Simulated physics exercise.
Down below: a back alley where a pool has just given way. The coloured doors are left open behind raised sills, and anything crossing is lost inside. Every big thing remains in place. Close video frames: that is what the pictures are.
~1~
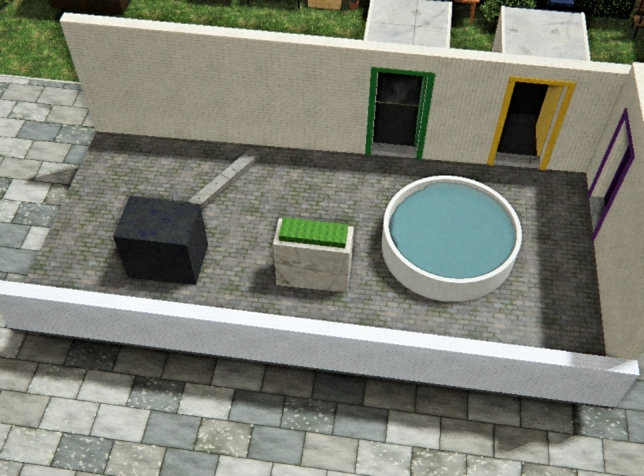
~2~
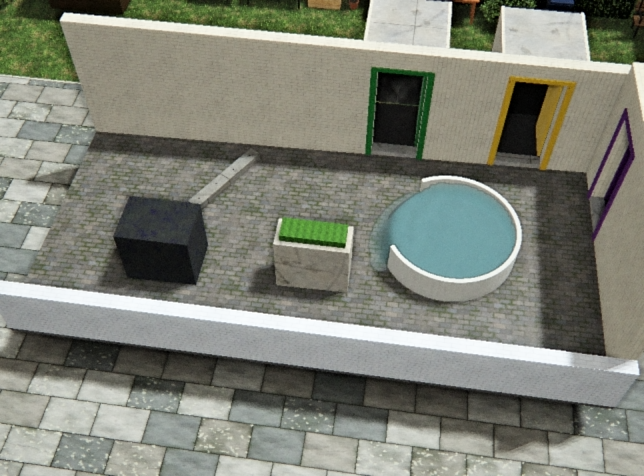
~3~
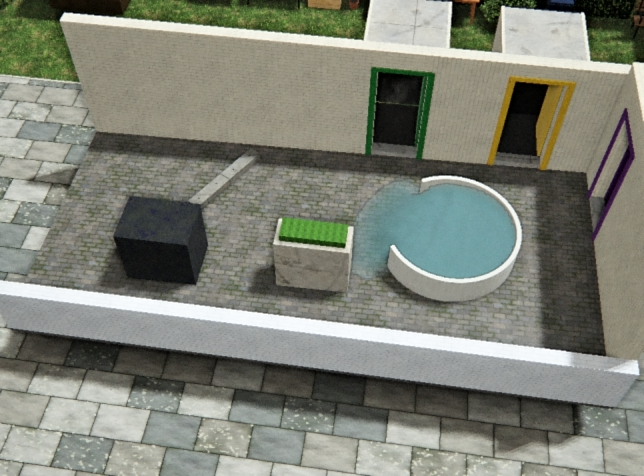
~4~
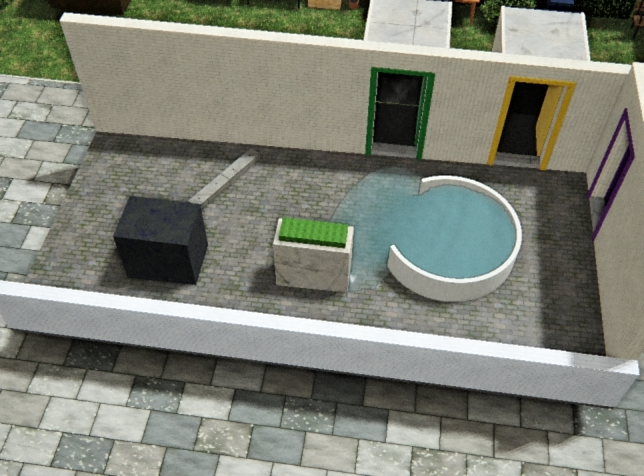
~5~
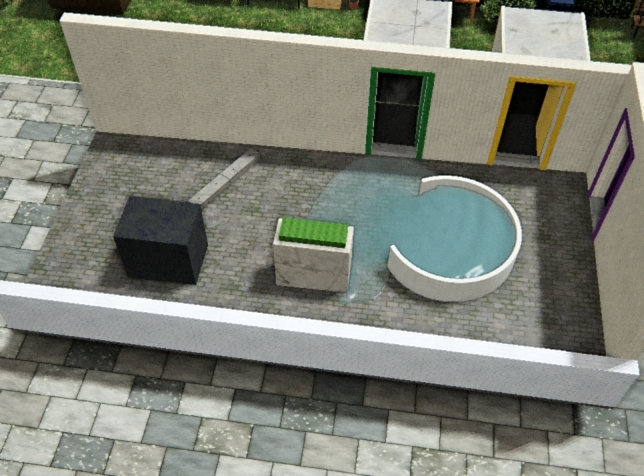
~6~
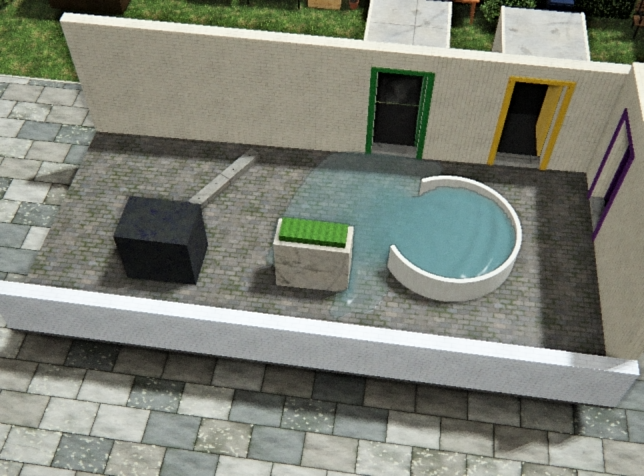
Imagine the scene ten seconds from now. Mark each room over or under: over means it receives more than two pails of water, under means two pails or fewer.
Yellow door - under; green door - under; purple door - under.
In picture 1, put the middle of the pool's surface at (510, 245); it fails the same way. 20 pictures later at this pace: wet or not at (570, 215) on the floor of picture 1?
Answer: Spared.
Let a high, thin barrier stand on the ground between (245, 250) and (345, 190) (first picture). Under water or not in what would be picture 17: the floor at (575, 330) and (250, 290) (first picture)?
Note: Point one left unsoaked, point two drenched.
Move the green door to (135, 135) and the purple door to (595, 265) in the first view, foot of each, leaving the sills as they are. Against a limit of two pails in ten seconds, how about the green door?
Outcome: Green door remains below.
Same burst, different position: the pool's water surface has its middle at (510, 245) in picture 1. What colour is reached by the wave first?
My pick is the door marked green.
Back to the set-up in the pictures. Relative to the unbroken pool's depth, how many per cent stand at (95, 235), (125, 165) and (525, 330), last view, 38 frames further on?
In order: About 4, 6 and 0 in a hundred.
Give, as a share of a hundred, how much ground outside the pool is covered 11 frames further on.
Around 40 percent, give or take.
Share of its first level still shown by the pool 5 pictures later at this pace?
Roughly 58 percent.
A moment on, water covers 30 % of the floor; the yellow door not reached, the green door wet at the sill, nothing in, the purple door not reached.
Next, water covers 40 % of the floor; the yellow door not reached, the green door under two buckets in, the purple door not reached.
Then, water covers 55 % of the floor; the yellow door not reached, the green door under two buckets in, the purple door not reached.
Later, water covers 60 % of the floor; the yellow door not reached, the green door under two buckets in, the purple door not reached.
In the end, water covers 55 % of the floor; the yellow door not reached, the green door under two buckets in, the purple door not reached.
